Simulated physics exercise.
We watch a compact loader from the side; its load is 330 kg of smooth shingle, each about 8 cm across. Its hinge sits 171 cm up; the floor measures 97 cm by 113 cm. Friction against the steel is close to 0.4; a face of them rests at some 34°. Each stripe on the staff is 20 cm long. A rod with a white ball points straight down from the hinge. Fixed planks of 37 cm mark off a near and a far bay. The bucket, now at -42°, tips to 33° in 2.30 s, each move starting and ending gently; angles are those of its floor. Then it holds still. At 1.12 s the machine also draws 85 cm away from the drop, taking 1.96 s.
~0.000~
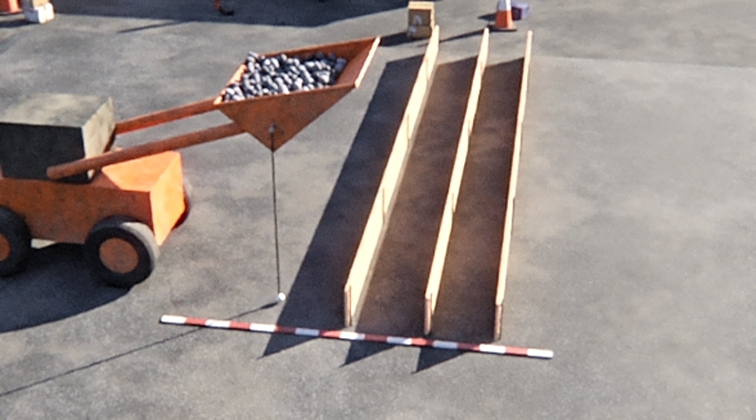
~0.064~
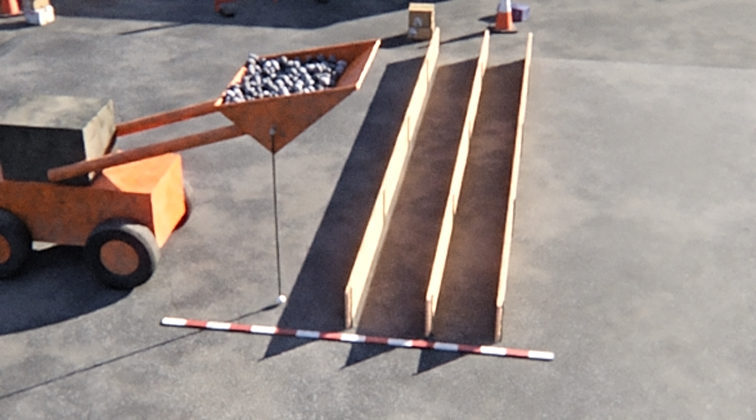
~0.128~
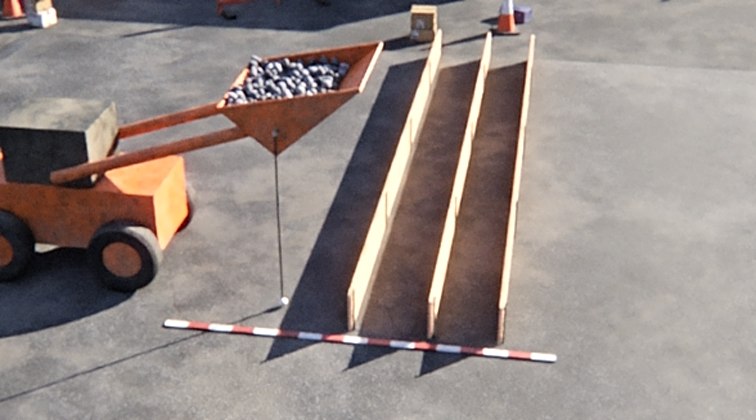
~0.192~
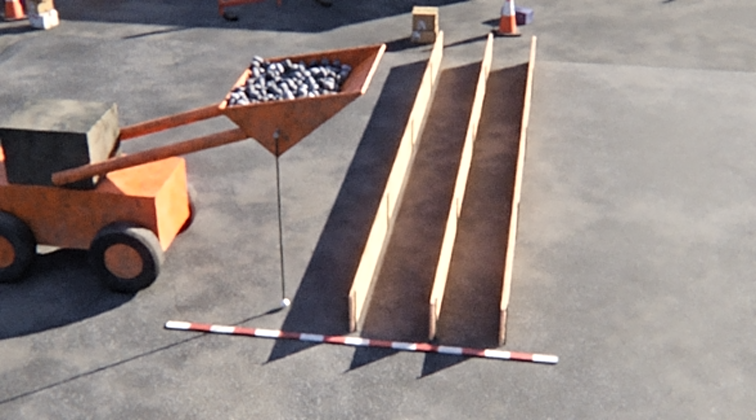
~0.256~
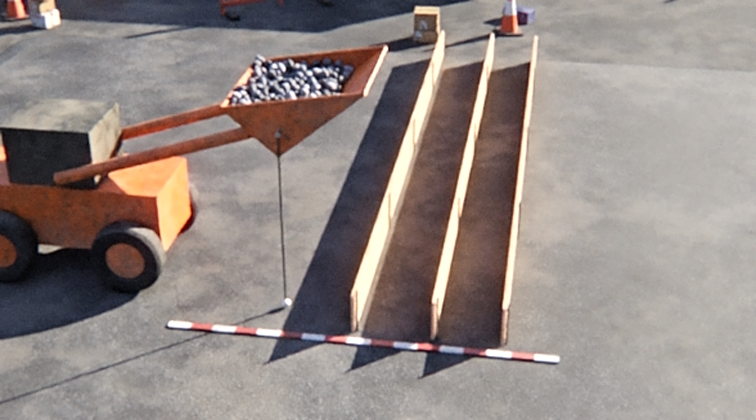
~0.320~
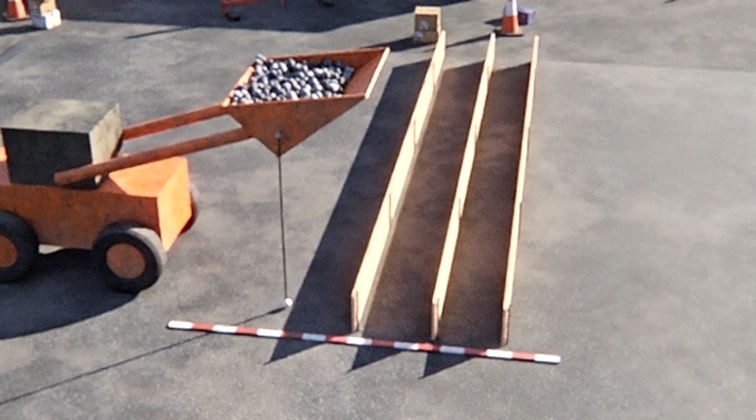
Paved yard with an orange loader holding a raised bucket of grey stones almost still beside three long upright boards.
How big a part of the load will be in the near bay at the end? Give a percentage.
Roughly 20 per cent ends in the near bay.
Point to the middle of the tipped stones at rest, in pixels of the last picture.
Near (347, 272).
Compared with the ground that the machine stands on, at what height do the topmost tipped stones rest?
About 32 cm above it.
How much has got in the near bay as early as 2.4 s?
About 20 per cent by then.
After 1.7 s the floor is at 21°; 96 % in the bucket, 3 % short of the bays; the foremost stones are at (365, 156).
After 2.4 s the floor is at 33°; 22 % in the bucket, 60 % short of the bays, 19 % in the near bay; the foremost stones are at (425, 281).
After 3.5 s the floor is at 33°; 0 % in the bucket, 81 % short of the bays, 19 % in the near bay; the foremost stones are at (439, 279).
After 6.2 s the floor is at 33°; 0 % in the bucket, 81 % short of the bays, 19 % in the near bay; the foremost stones are at (439, 279).
